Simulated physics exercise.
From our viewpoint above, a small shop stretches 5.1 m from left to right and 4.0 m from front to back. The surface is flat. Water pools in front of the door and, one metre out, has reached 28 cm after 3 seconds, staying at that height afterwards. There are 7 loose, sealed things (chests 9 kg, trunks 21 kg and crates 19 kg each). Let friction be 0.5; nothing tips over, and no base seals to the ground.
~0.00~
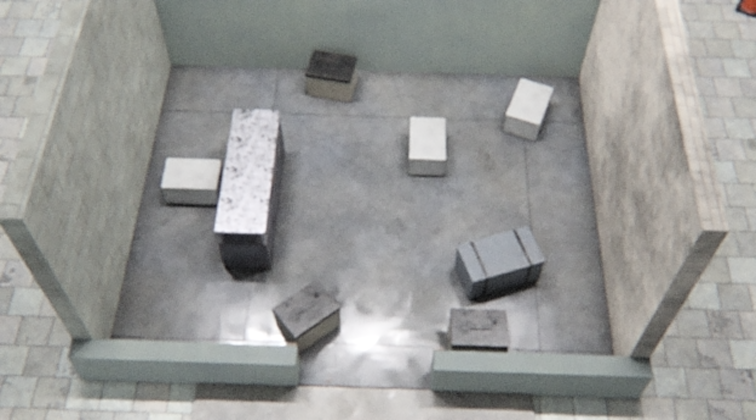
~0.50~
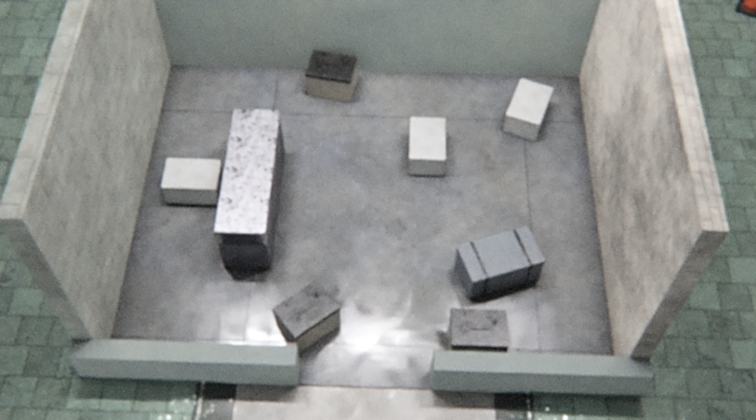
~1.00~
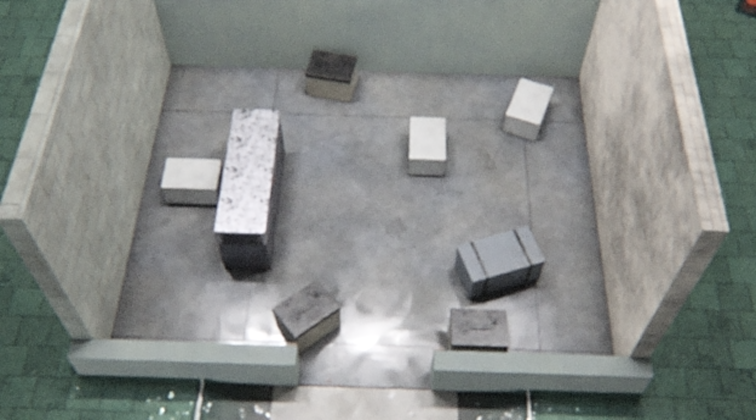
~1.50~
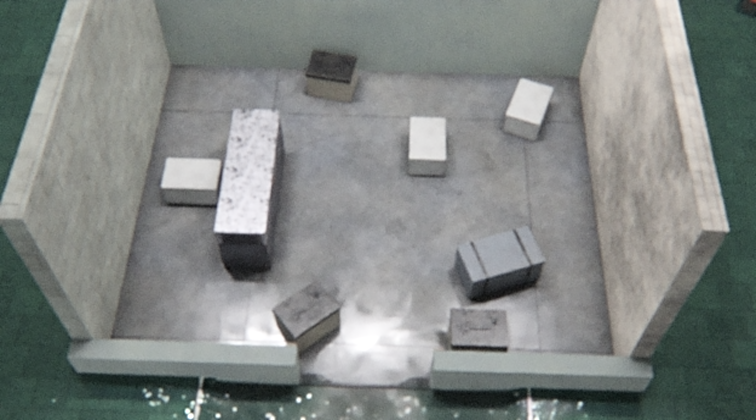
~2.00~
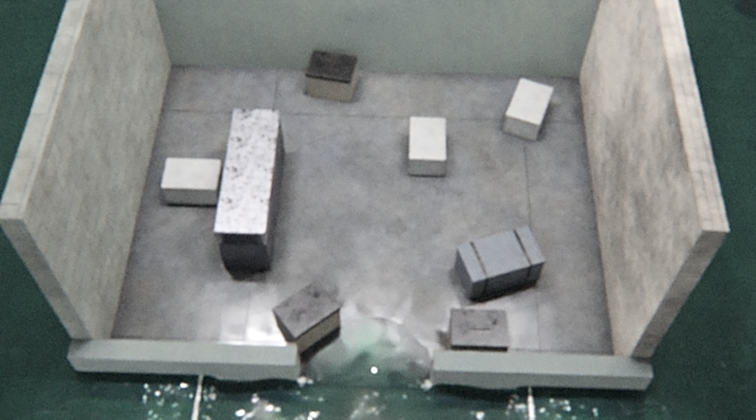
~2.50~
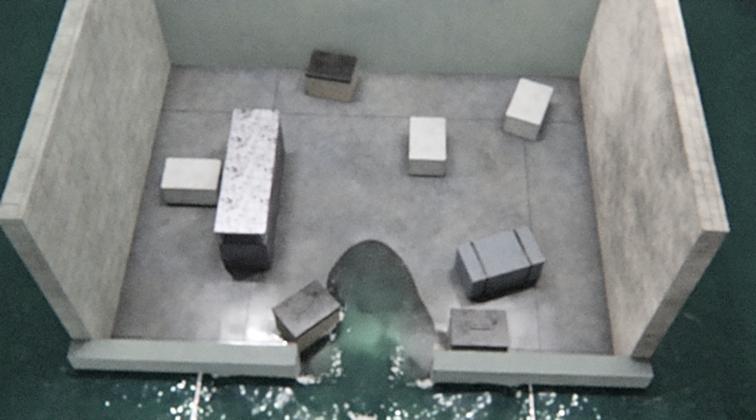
The video shows a small walled room seen from above, holding scattered boxes and chests, as green water covers the paving outside and then pushes through the front opening onto the grey floor, while the objects inside stay still.
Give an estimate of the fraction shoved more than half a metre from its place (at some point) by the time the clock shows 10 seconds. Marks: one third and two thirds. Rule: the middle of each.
It will be a large share, two thirds or greater.
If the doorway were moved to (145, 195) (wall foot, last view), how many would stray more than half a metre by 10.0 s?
Then it comes to 5.
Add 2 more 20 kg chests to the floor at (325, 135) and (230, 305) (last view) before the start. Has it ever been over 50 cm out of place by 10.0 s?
Taking them in order, the first is beyond that distance and the second is within that distance.
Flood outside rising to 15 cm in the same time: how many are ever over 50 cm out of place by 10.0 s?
The answer would then be 2.
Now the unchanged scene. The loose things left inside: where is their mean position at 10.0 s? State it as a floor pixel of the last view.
It works out to somewhere near (382, 293) on the floor.
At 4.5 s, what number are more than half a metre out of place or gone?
By then the count is 1.
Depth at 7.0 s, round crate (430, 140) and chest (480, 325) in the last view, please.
About 13 and 3 cm.
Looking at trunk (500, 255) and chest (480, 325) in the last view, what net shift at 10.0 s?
In turn: 60 cm, 30 cm.
After 3.5 s 1 of 7 are over 50 cm from their spots; 0 afloat.
After 4.5 s 1 of 7 are over 50 cm from their spots; 0 afloat.
After 7.0 s 4 of 7 are over 50 cm from their spots; 3 afloat.
After 10.0 s 6 of 7 are over 50 cm from their spots, and 6 have been at some point; 6 afloat.
